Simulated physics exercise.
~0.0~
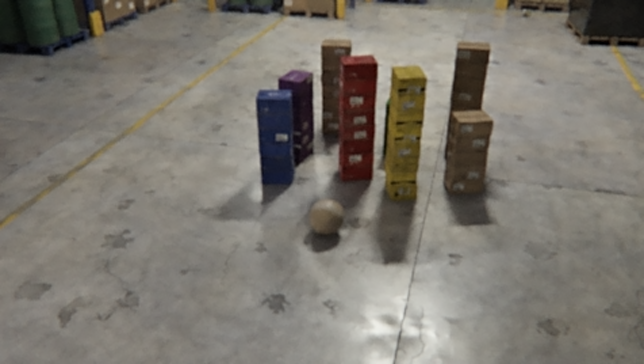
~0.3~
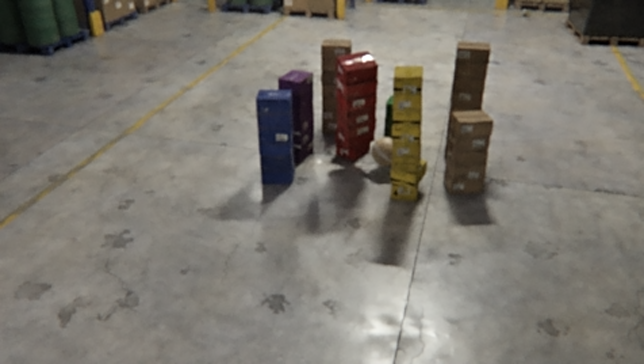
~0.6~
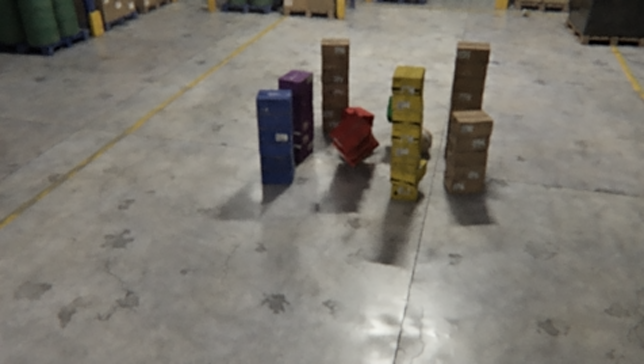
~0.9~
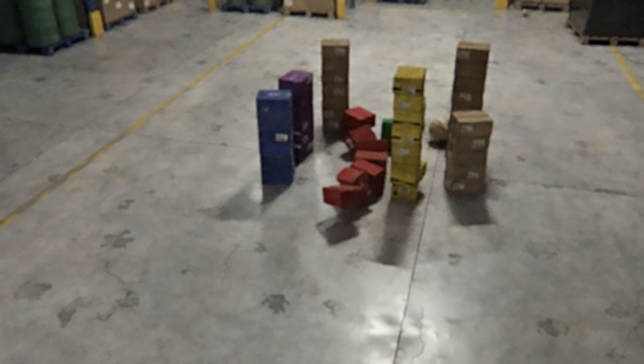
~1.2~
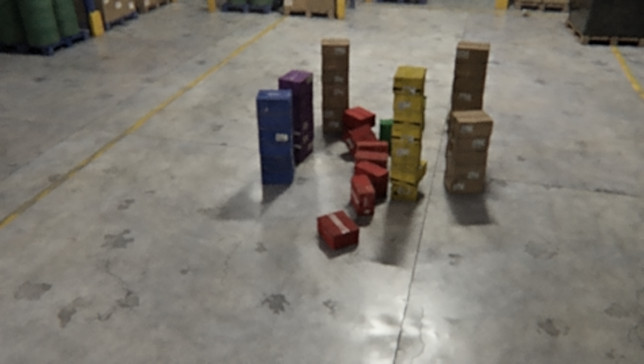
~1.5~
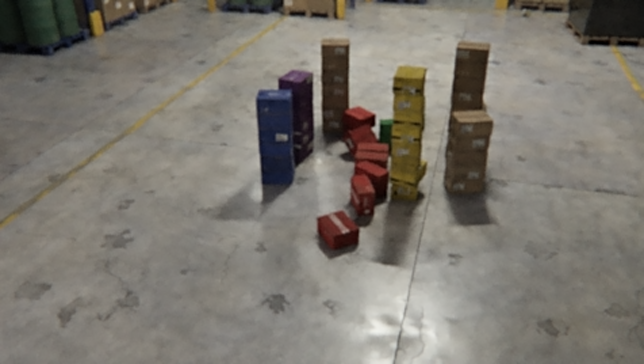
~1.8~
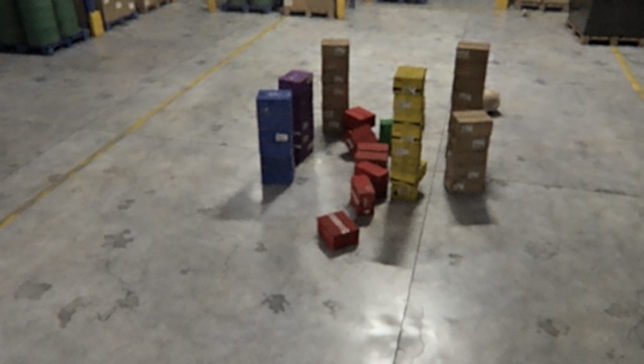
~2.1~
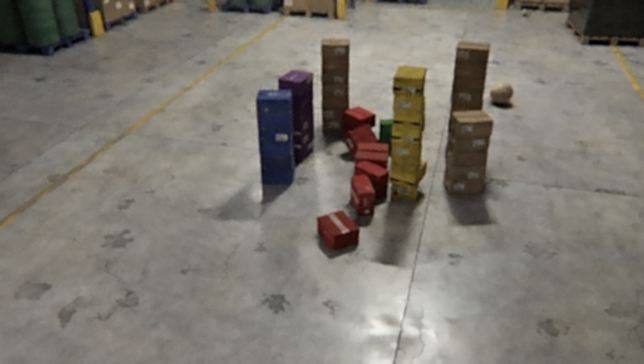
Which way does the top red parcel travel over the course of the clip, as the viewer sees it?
The top red parcel moves down, dropping from the top of its tower to the floor nearer the viewer.
